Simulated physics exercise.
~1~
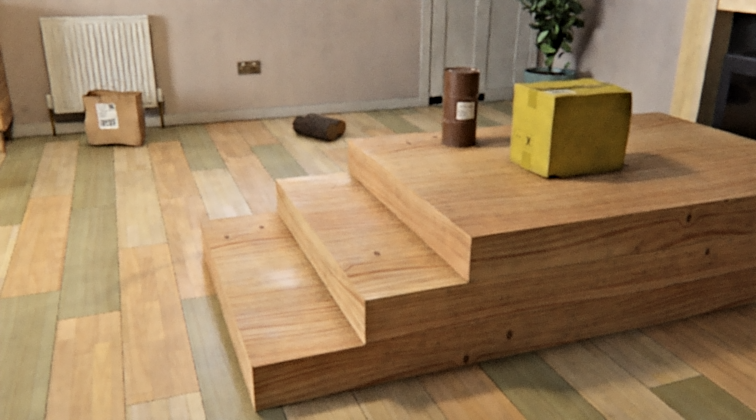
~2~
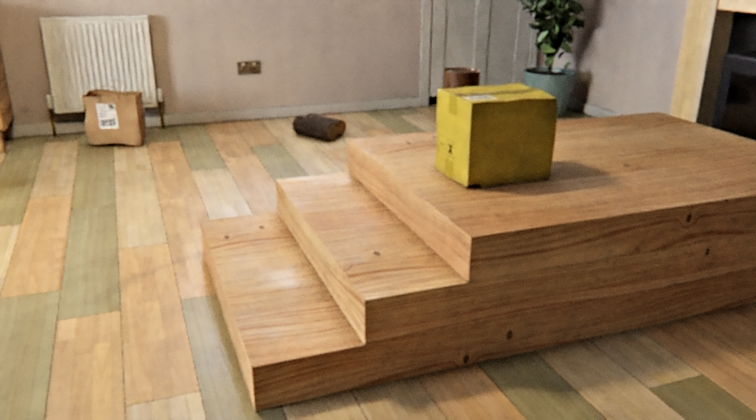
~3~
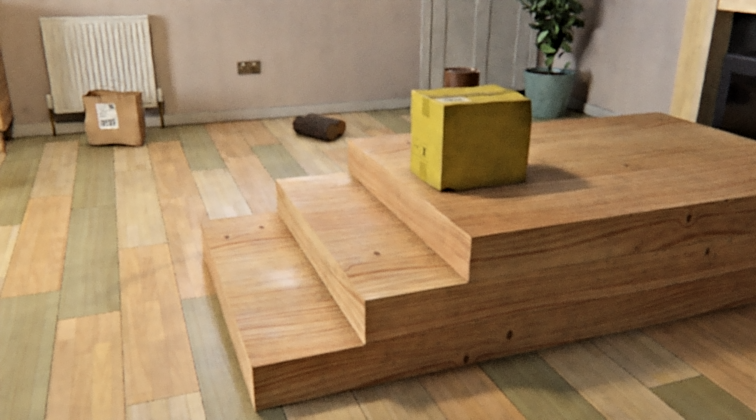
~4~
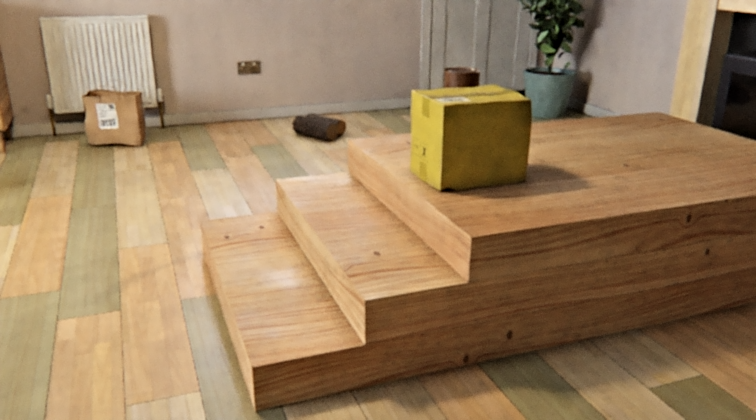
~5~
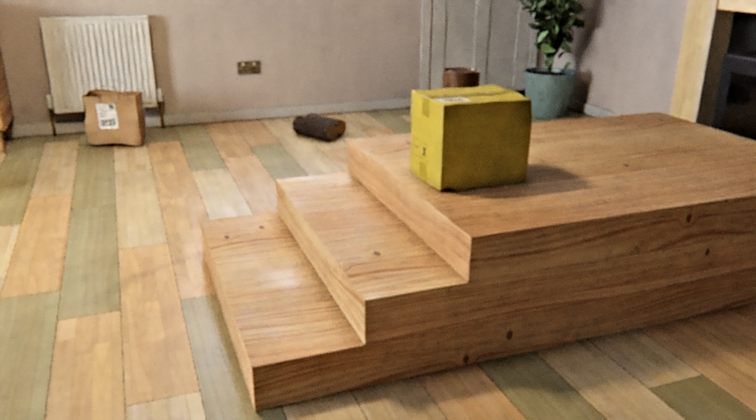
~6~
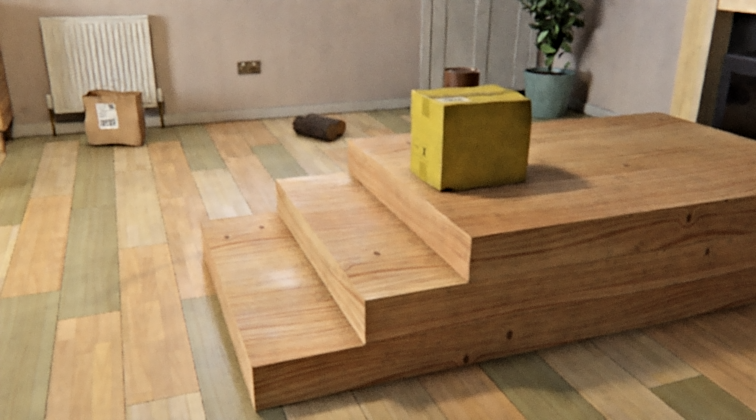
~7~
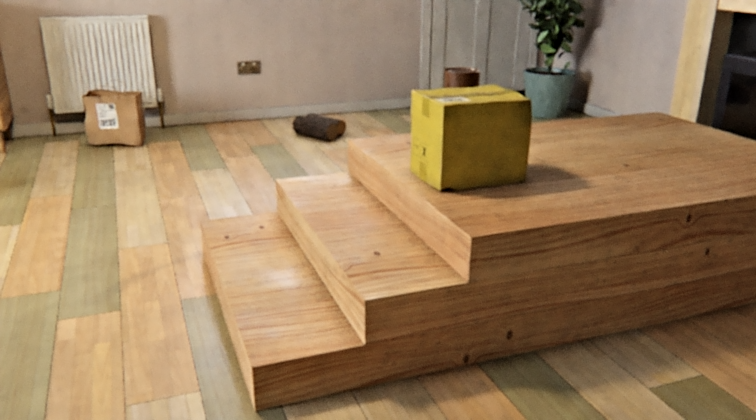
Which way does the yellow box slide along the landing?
The yellow box slides to the left, toward the steps, and comes to rest in front of the brown canister.
In a room with a patchwork plank floor, a wooden landing stands at the top of a short flight of steps that descends to the left. A yellow box sits on the landing to the right of an upright brown canister, with a potted plant behind. The box slides left along the landing and passes in front of the canister, hiding all but its top. It moves a little farther left, slows and stops short of the steps. The box then rests upright on the landing, while the canister stays in place behind it.
